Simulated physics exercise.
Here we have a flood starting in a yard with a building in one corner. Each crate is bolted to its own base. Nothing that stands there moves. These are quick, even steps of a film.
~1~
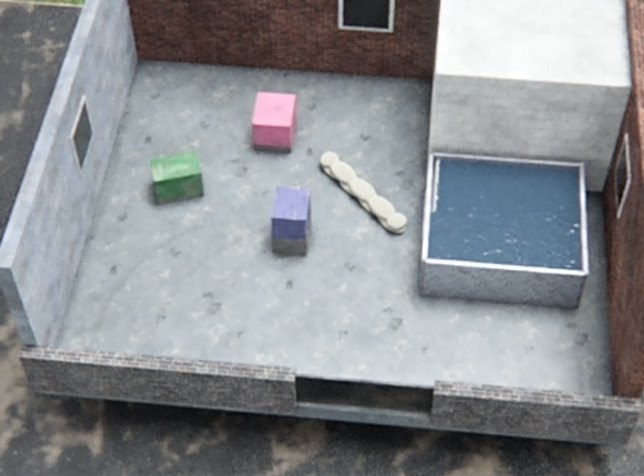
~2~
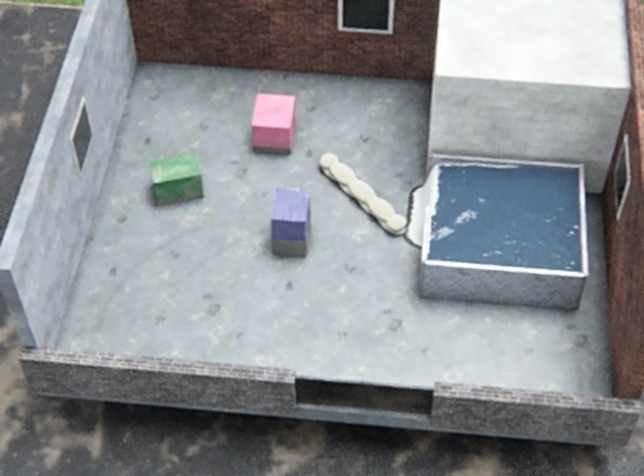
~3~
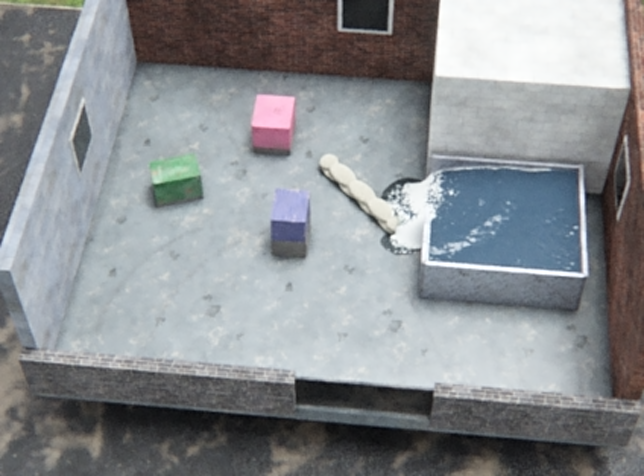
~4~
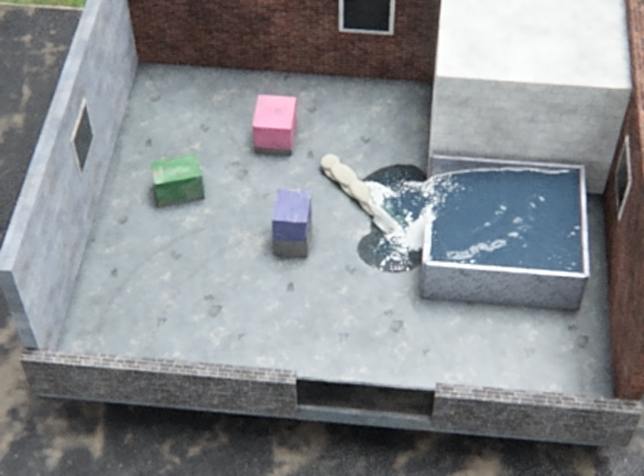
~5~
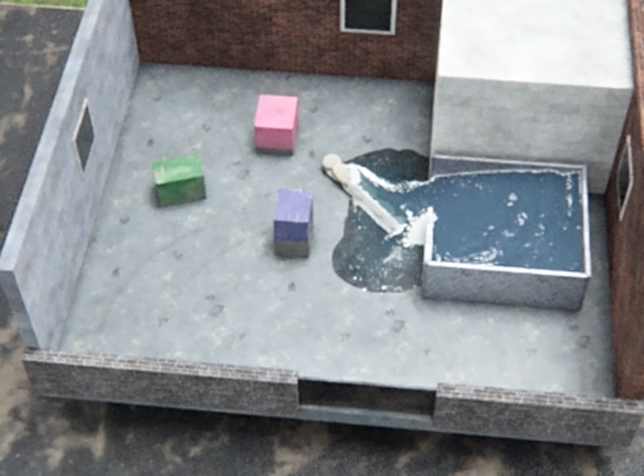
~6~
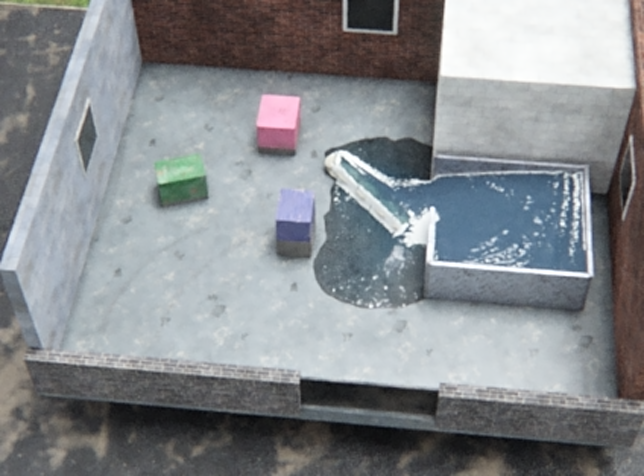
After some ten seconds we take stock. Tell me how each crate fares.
In the end: The blue crate stays dry; the pink crate gets wet; the green crate gets wet.
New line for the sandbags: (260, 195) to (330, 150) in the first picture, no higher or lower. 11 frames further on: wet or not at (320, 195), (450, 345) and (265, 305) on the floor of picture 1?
In that order: Under water, no water, awash.
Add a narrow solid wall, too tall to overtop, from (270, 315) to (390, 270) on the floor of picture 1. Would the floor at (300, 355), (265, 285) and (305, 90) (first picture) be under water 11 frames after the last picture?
In that order: No water, covered, flooded.
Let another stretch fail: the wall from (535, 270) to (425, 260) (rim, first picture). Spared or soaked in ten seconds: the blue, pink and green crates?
My reading: Blue crate is safe, pink crate keeps dry, green crate is topped.
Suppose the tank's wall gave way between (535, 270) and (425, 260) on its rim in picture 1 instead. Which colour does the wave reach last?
It is the one in pink.
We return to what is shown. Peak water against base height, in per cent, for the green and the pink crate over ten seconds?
Roughly 290 per cent, then 140 per cent.
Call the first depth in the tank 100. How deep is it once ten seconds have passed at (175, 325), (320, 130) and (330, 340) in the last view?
Roughly 14, 10 and 10 per cent, in turn.
A moment on, water covers 35 % of the floor; the blue crate water round its plinth, the pink crate water round its plinth, the green crate not reached.
Next, water covers 50 % of the floor; the blue crate water round its plinth, the pink crate water round its plinth, the green crate water round its plinth.
Then, water covers 65 % of the floor; the blue crate water round its plinth, the pink crate water round its plinth, the green crate water round its plinth.
Later, water covers 85 % of the floor; the blue crate water round its plinth, the pink crate water round its plinth, the green crate water round its plinth.
In the end, water covers 95 % of the floor; the blue crate stayed above the water, the pink crate was topped, the green crate was topped.
